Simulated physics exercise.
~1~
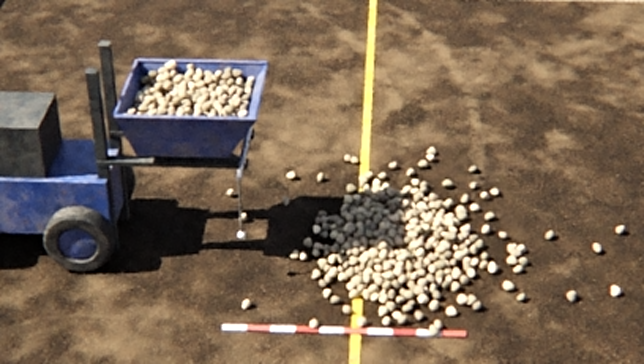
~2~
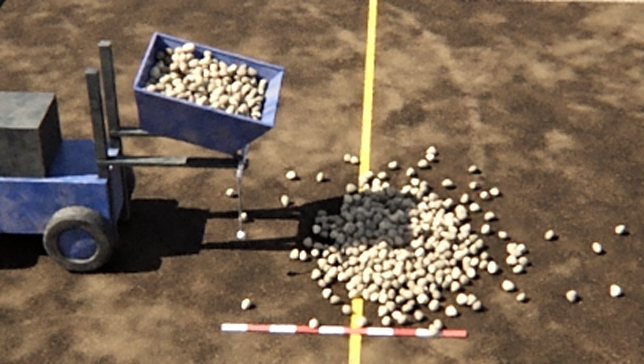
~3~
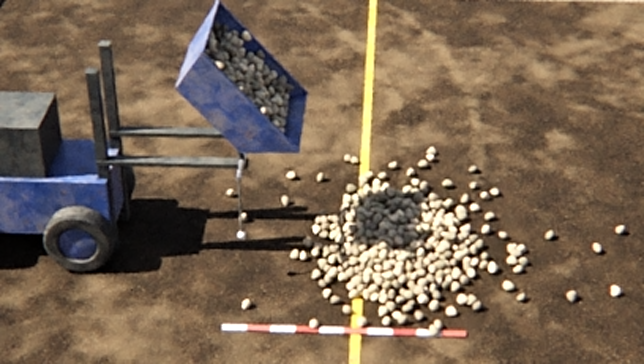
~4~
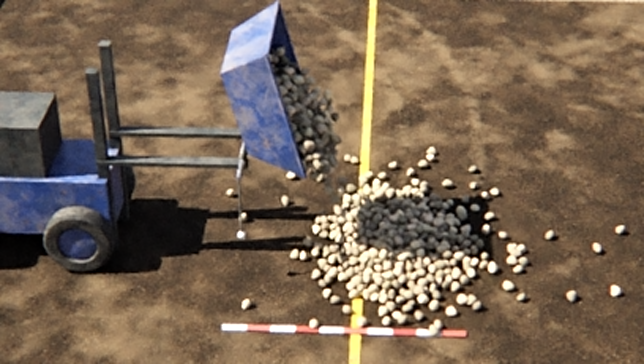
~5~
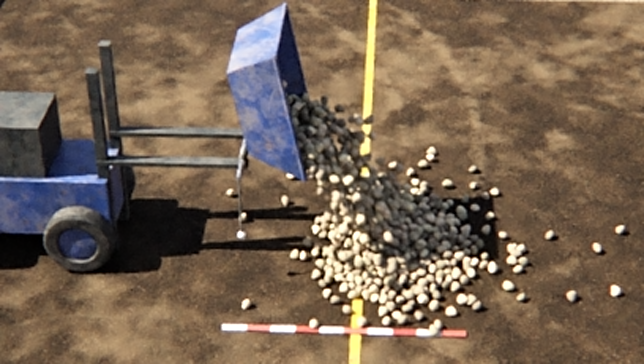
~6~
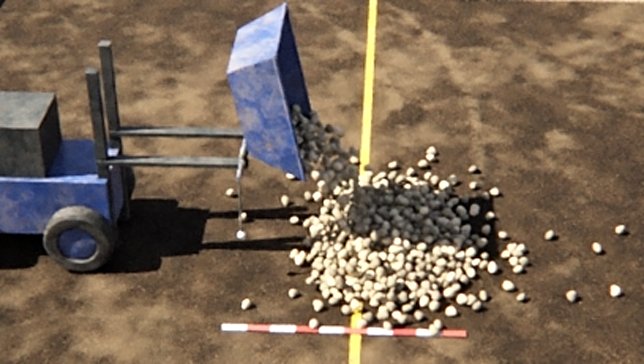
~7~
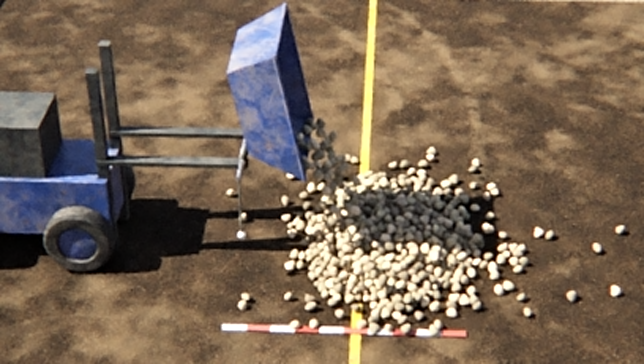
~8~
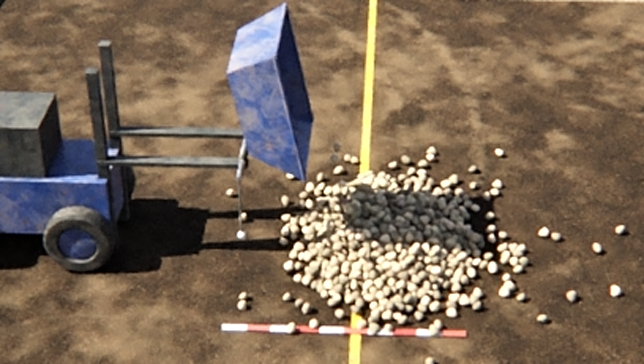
Blue forklift skip tipping steeply to the right, pouring pale stones onto a loose heap that widens across a yellow ground line.
